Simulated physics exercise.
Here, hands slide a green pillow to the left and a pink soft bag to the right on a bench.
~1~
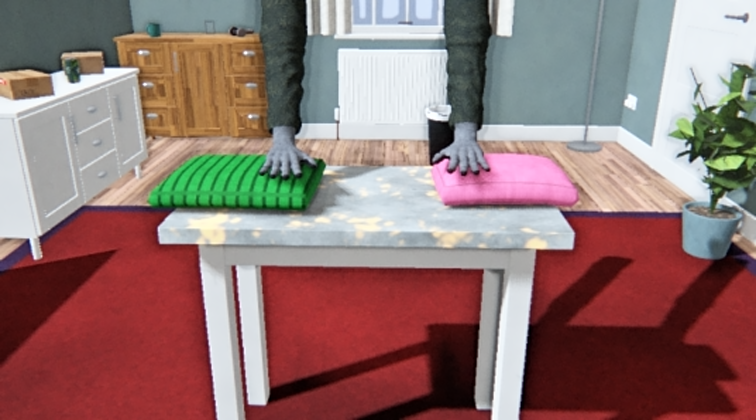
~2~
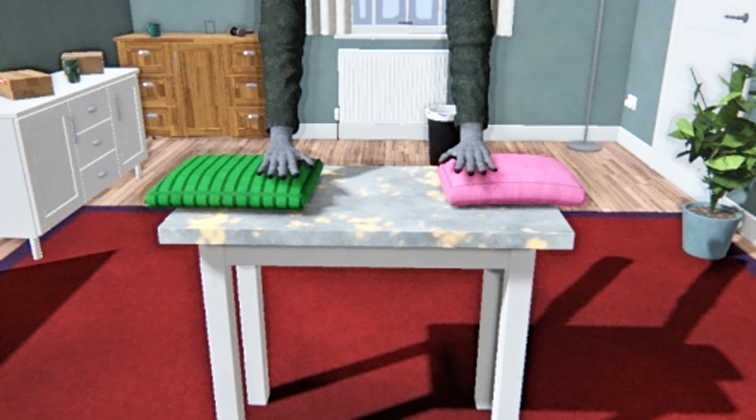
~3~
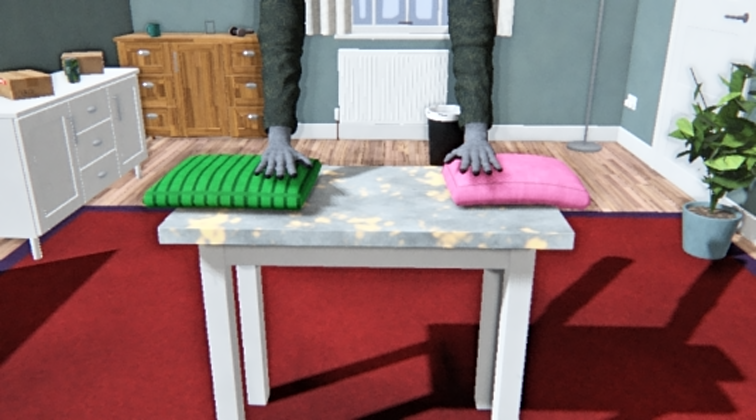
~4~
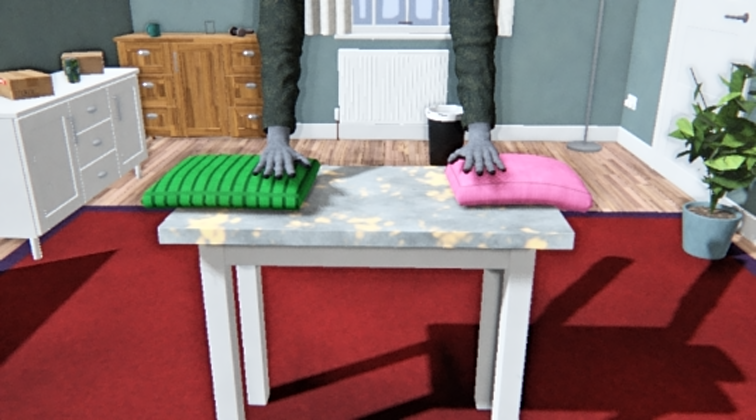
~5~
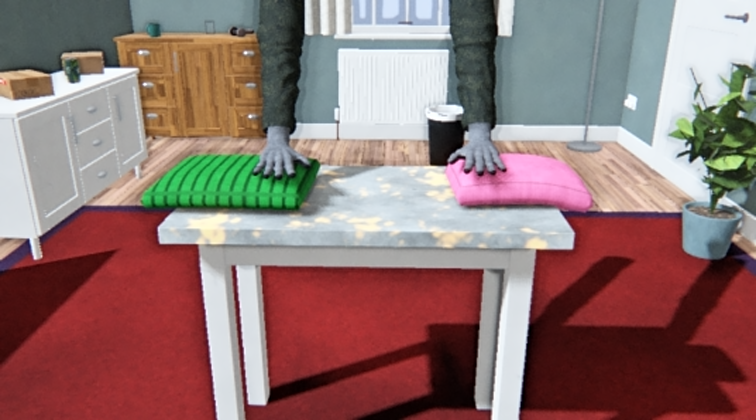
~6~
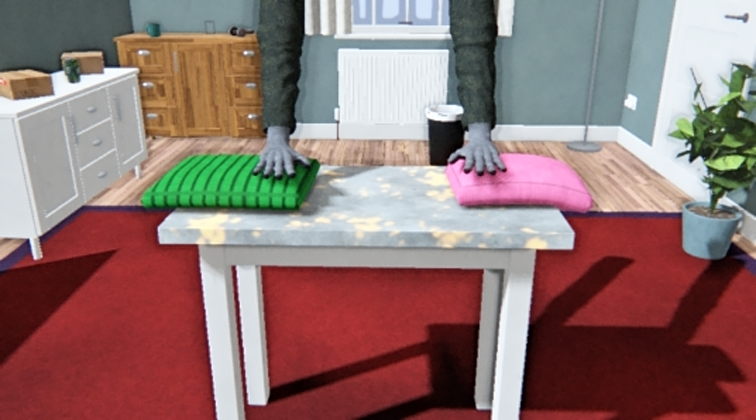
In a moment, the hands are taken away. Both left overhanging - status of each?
At the end, the green pillow sticks with it, the pink soft bag sticks with it.
Then, 0.40 s after the last picture, pillow lying still; soft bag lying still.
At rest, pillow lying still; soft bag lying still. The green pillow holds its place and the pink soft bag stays up there.
